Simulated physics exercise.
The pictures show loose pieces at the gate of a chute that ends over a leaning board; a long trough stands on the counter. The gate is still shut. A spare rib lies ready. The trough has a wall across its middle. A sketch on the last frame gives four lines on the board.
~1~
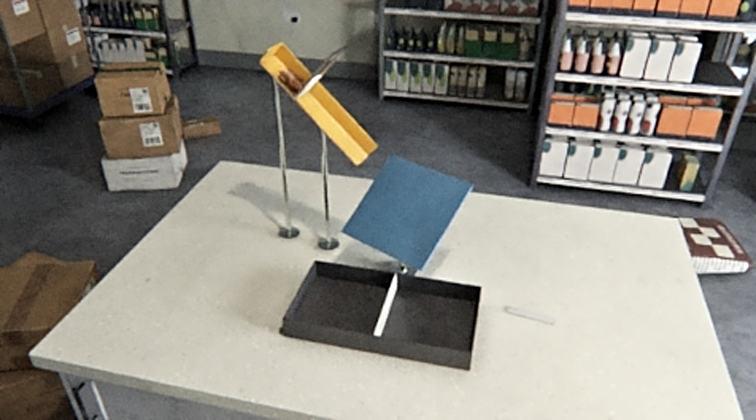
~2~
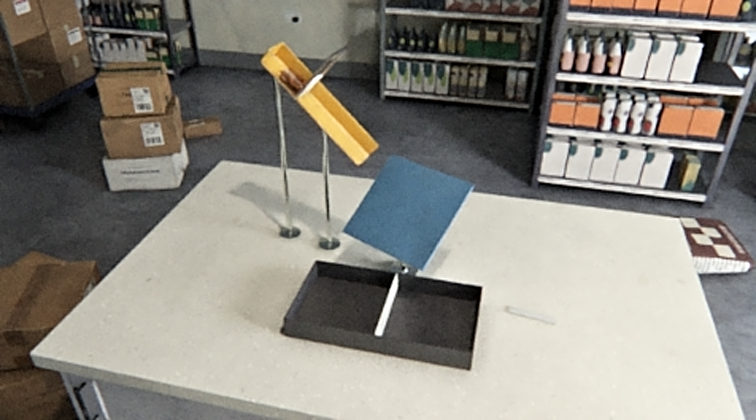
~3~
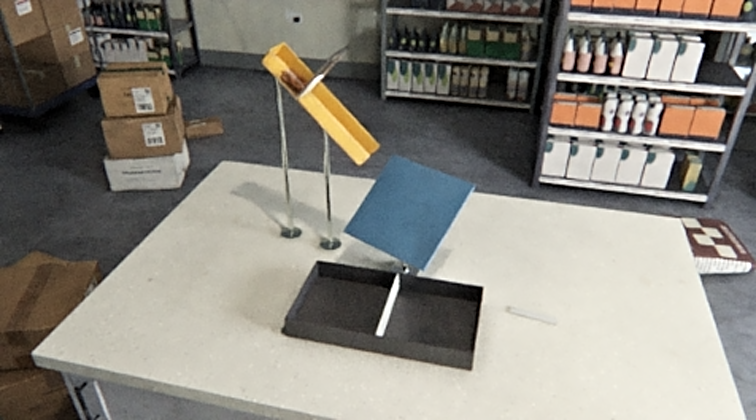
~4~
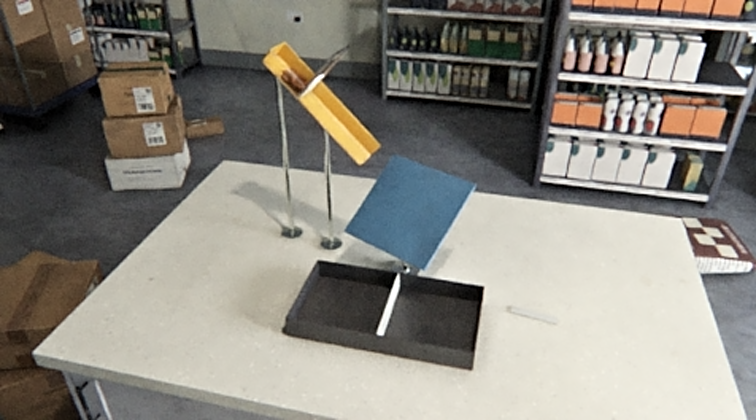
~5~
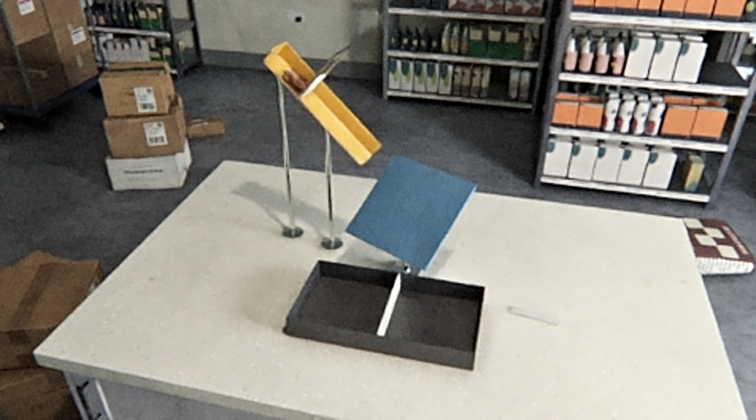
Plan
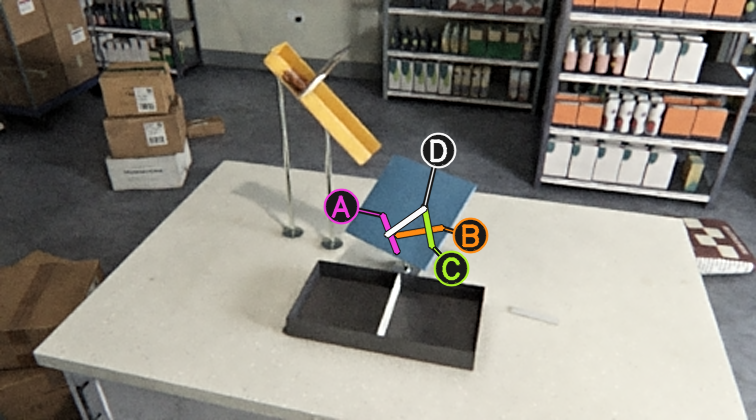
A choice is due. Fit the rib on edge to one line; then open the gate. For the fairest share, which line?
C works best here.
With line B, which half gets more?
More lands on the left.
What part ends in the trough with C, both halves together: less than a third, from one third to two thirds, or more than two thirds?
More than two thirds.
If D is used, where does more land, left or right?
More lands on the left.
On the marked copy, line A from (383, 215) to (396, 251); line B from (441, 227) to (397, 235); line C from (424, 206) to (431, 246); line D from (424, 208) to (387, 234).
With A, of what is caught, a small share in the left half, the bulk in the right.
With B, of what is caught, all but a few in the left half, a small share in the right.
With C, of what is caught, close to half in the left half, close to half in the right.
With D, of what is caught, all but a few in the left half, a small share in the right.
